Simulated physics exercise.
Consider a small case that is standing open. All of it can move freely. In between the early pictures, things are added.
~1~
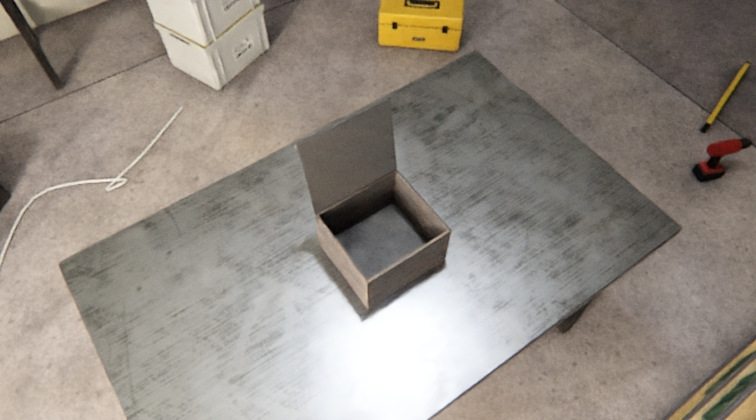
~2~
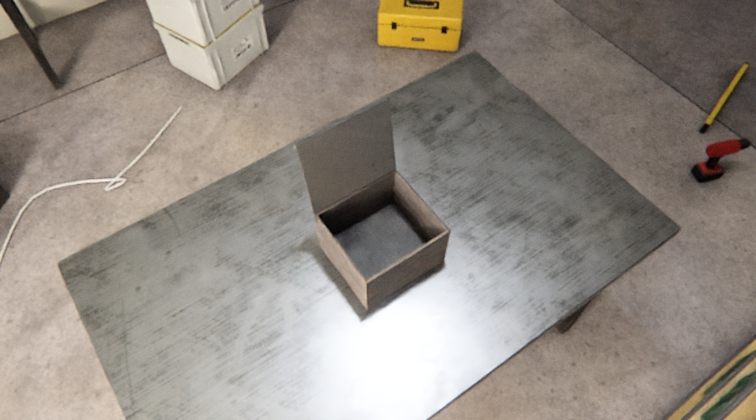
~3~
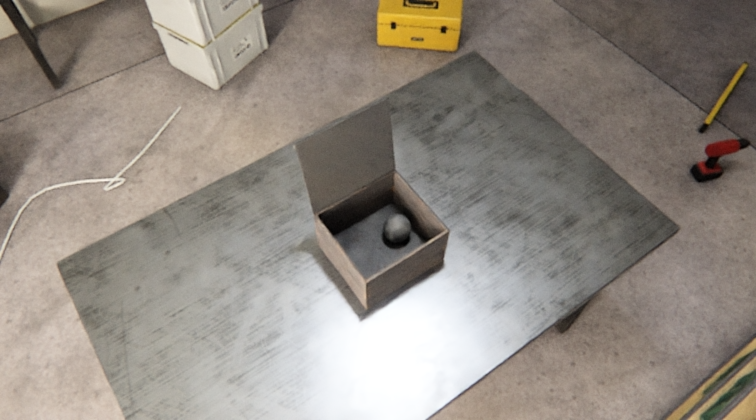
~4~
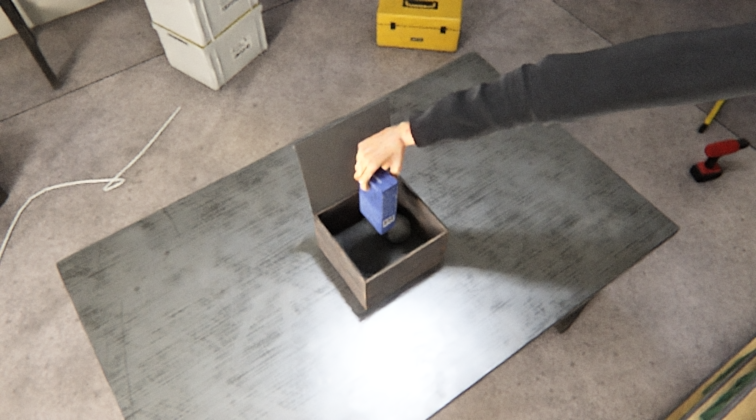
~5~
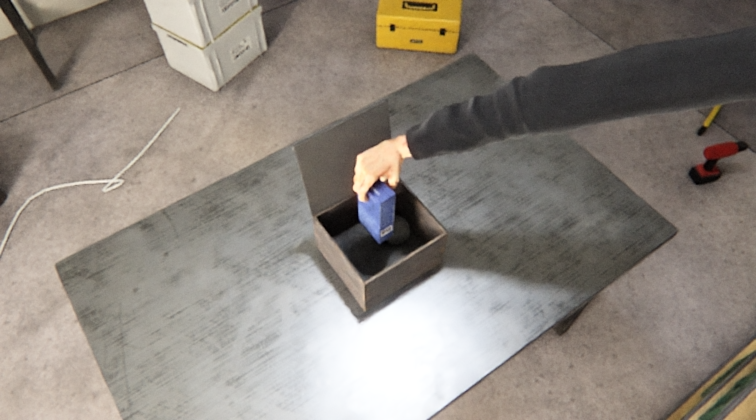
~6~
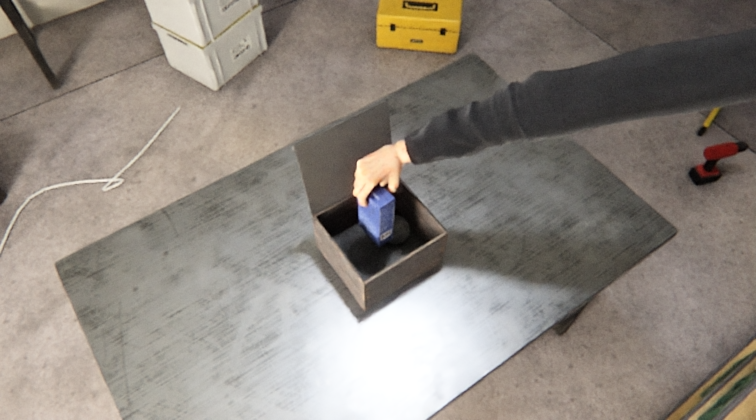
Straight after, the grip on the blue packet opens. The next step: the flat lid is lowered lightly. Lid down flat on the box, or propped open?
The lid is out of place.
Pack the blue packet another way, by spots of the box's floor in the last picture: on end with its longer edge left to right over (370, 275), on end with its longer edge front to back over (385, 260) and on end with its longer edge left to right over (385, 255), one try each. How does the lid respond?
First try: The lid remains open; second try: It remains open; third try: It comes all the way down.
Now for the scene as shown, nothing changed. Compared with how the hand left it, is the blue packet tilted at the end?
As it turns out, it keeps its original angle.
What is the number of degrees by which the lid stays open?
It comes to about 35°.
Then, 0.90 s on from there, lid starting down; blue packet shifted about its own width near (375, 229).
Then, 1.50 s on from there, lid 66° above the rim; blue packet shifted about its own width near (375, 229).
Then, 1.80 s on from there, lid 40° above the rim; blue packet shifted about its own width near (375, 229).
In the end, lid 36° above the rim; moved from the start, blue packet; grey ball unmoved. At the end, from the last picture's camera, blue packet near (378, 231).
